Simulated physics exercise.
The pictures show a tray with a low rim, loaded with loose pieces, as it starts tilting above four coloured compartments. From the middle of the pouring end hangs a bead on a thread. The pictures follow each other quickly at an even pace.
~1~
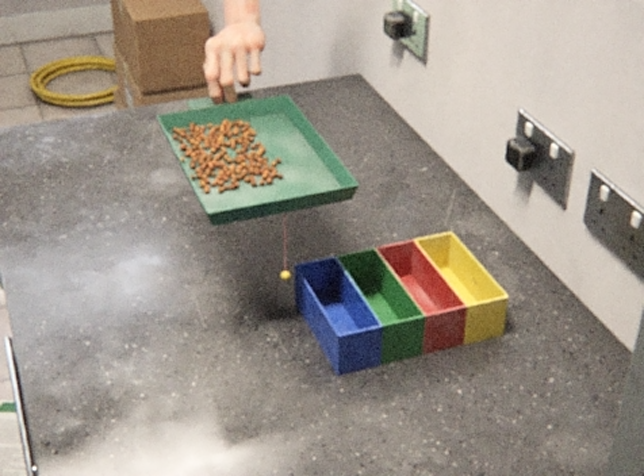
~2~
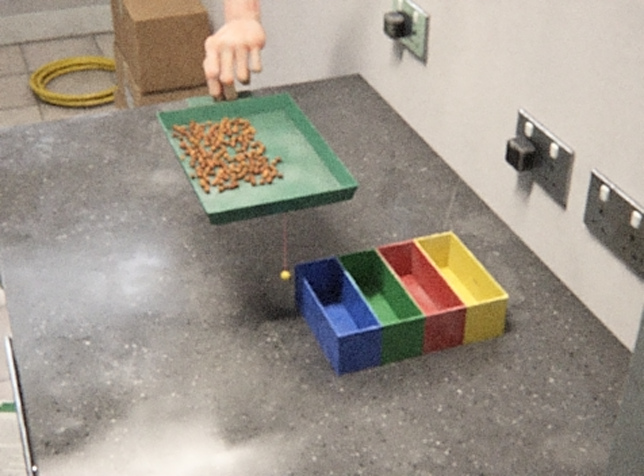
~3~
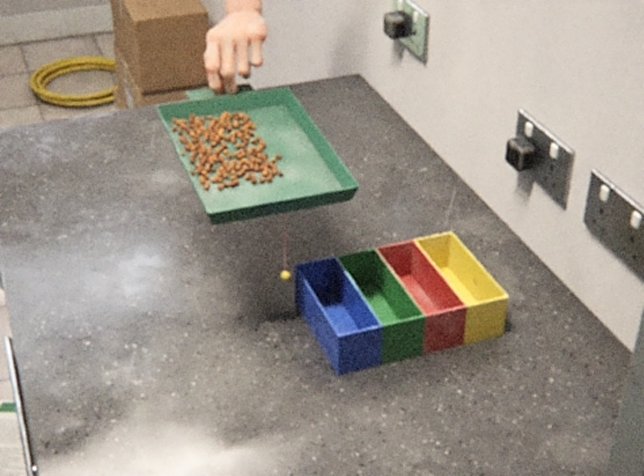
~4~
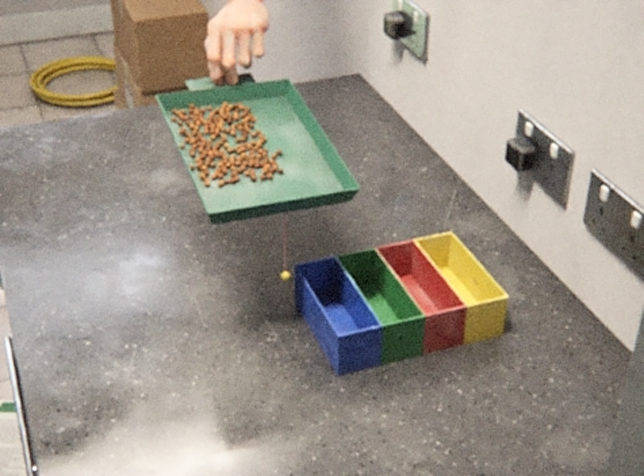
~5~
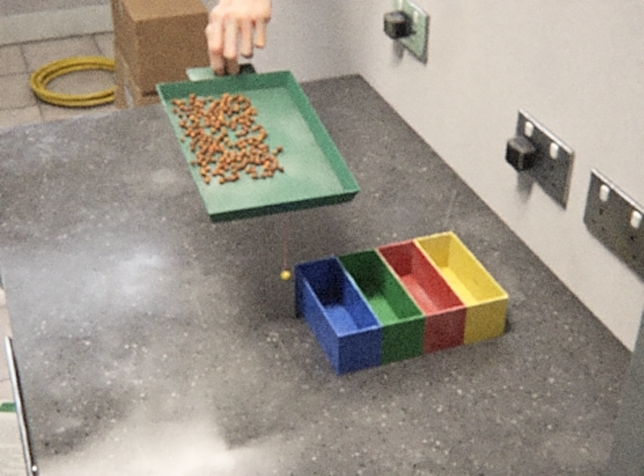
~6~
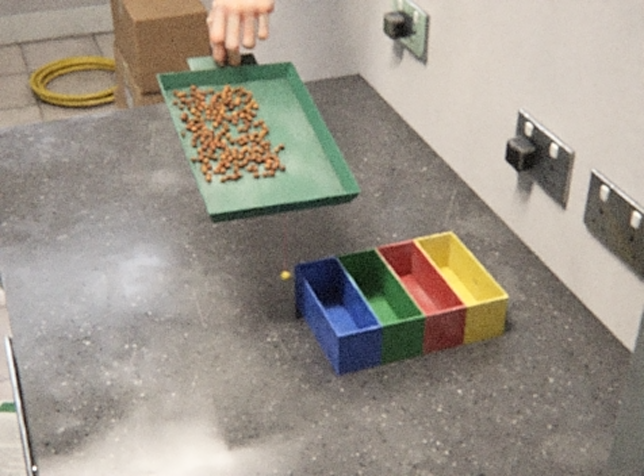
A green tray of small brown pieces slowly tilts as a hand raises its far end.
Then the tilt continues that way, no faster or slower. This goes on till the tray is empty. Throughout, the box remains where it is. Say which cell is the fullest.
The blue cell is the fullest.
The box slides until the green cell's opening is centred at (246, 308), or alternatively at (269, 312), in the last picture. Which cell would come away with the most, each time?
Try 1: That yellow cell. Try 2: The cell in yellow.
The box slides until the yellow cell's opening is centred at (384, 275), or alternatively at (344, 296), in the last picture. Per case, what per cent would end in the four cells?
Roughly 100 %, then roughly 80 %.
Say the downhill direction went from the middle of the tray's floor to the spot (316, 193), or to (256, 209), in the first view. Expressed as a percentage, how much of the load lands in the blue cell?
Near 40 % and, after that, 0 %.
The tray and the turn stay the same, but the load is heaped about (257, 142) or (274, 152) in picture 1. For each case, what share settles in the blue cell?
Around 50 percent the first time and around 50 percent the second time.
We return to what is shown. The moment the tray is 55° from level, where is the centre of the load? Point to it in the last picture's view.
Its middle sits at about pixel (303, 201).
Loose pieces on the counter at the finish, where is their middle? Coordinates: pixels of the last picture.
Close to pixel (308, 365) in the last view.
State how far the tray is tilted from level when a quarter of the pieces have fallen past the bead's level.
I'd put it at about 95 degrees.
Just after the last frame, tray tipped steeply; almost all on the tray; just a few in the green cell; just a few in the blue cell; just a few falling or outside the box.
A moment on, tray tipped right over; roughly two thirds on the tray; about a tenth in the green cell; about a tenth in the blue cell; roughly a quarter falling or outside the box.
Further on, tray tipped past a quarter turn; roughly half in the blue cell; roughly a quarter in the green cell; roughly a quarter falling or outside the box.
When it is over, tray tipped past a quarter turn; roughly half in the blue cell; roughly a quarter in the green cell; not one in the red cell; not one in the yellow cell; roughly a quarter outside the box.
